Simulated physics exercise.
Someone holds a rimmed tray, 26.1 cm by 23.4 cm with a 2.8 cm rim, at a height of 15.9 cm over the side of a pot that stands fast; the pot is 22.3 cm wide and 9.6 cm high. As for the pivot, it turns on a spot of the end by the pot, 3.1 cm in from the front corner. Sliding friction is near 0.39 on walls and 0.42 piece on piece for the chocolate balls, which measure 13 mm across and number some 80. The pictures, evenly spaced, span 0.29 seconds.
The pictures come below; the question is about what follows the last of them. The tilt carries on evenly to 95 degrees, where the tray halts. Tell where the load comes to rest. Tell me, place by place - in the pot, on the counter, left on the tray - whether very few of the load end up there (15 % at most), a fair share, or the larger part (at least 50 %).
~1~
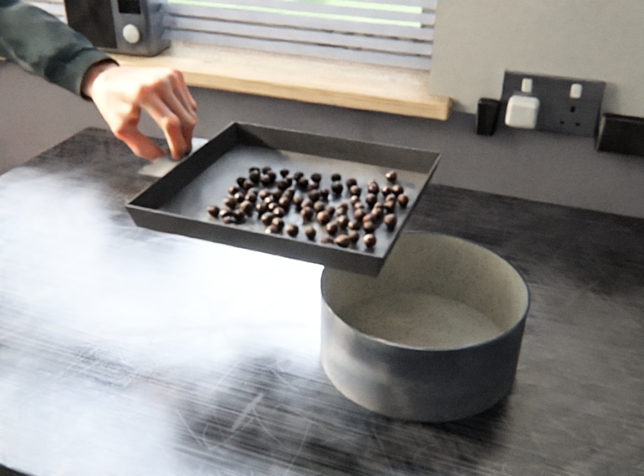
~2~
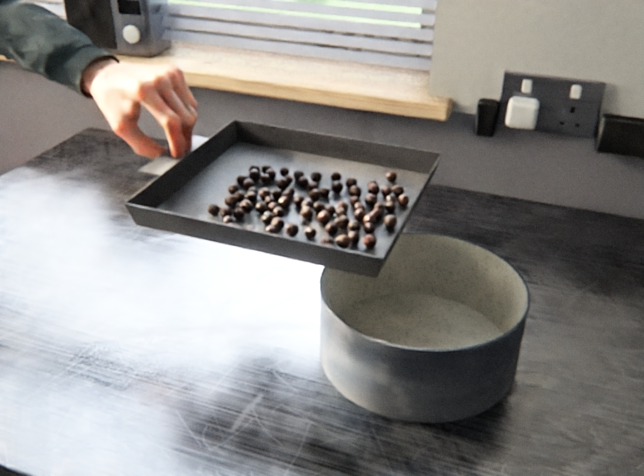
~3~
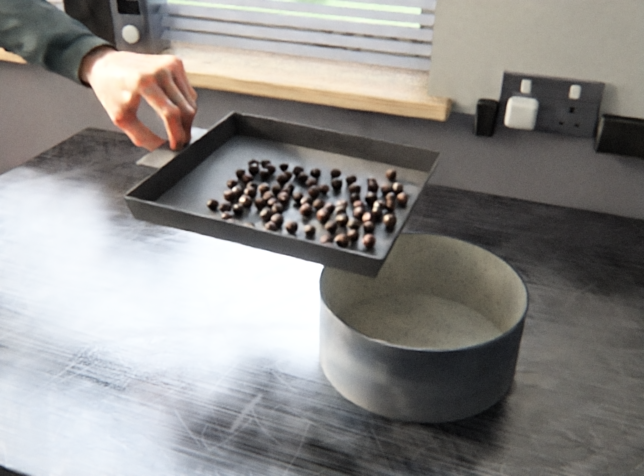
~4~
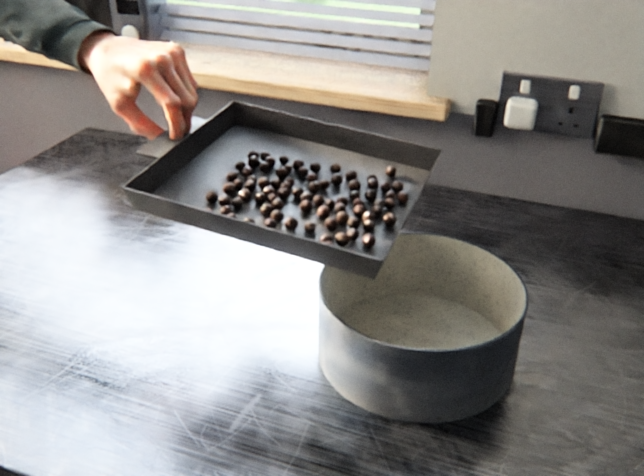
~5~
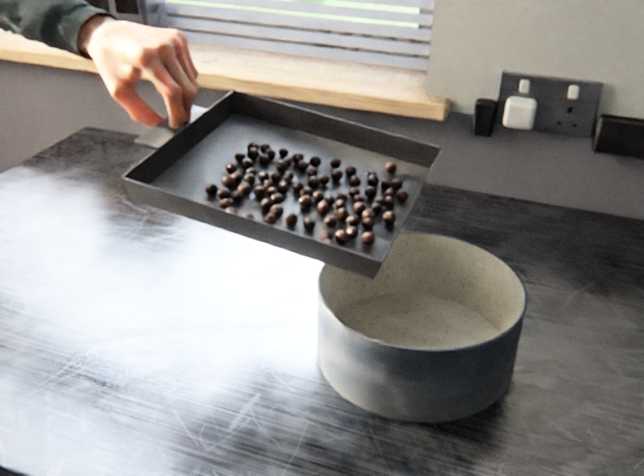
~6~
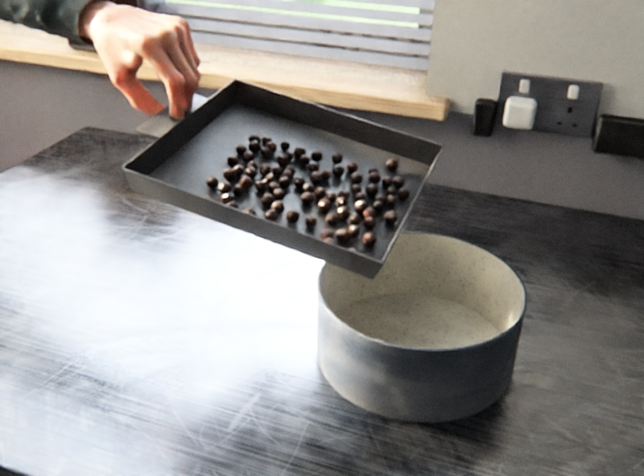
Pot - the larger part, counter - a fair share, tray - very few.
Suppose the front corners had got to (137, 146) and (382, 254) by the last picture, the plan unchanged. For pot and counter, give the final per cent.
In the pot: 85 per cent; on the counter: 15 per cent.
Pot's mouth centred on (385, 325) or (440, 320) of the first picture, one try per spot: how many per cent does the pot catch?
I'd say close to 95 percent for the first spot and 100 percent for the second.
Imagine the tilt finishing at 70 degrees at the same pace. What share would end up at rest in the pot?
Around 0 %, I reckon.
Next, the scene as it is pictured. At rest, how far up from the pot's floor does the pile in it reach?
My guess is around 2.0 centimetres.
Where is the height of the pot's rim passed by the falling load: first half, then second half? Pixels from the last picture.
I'd mark about (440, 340) for the first half, then (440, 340) for the second.
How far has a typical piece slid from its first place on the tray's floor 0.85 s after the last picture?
Around 7 centimetres.
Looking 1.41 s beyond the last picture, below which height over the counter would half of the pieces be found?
Height: Around 22 cm.
Then, 0.85 s after the last picture, tilt 50 degrees; the tray holds 100 %, the pot 0 %.
Then, 1.41 s after the last picture, tilt 76 degrees; the tray holds 100 %, the pot 0 %.
Then, 2.03 s after the last picture, tilt 95 degrees; the tray holds 0 %, the pot 70 %.
In the end, pot 75 %, counter 25 %, tray 0 %.
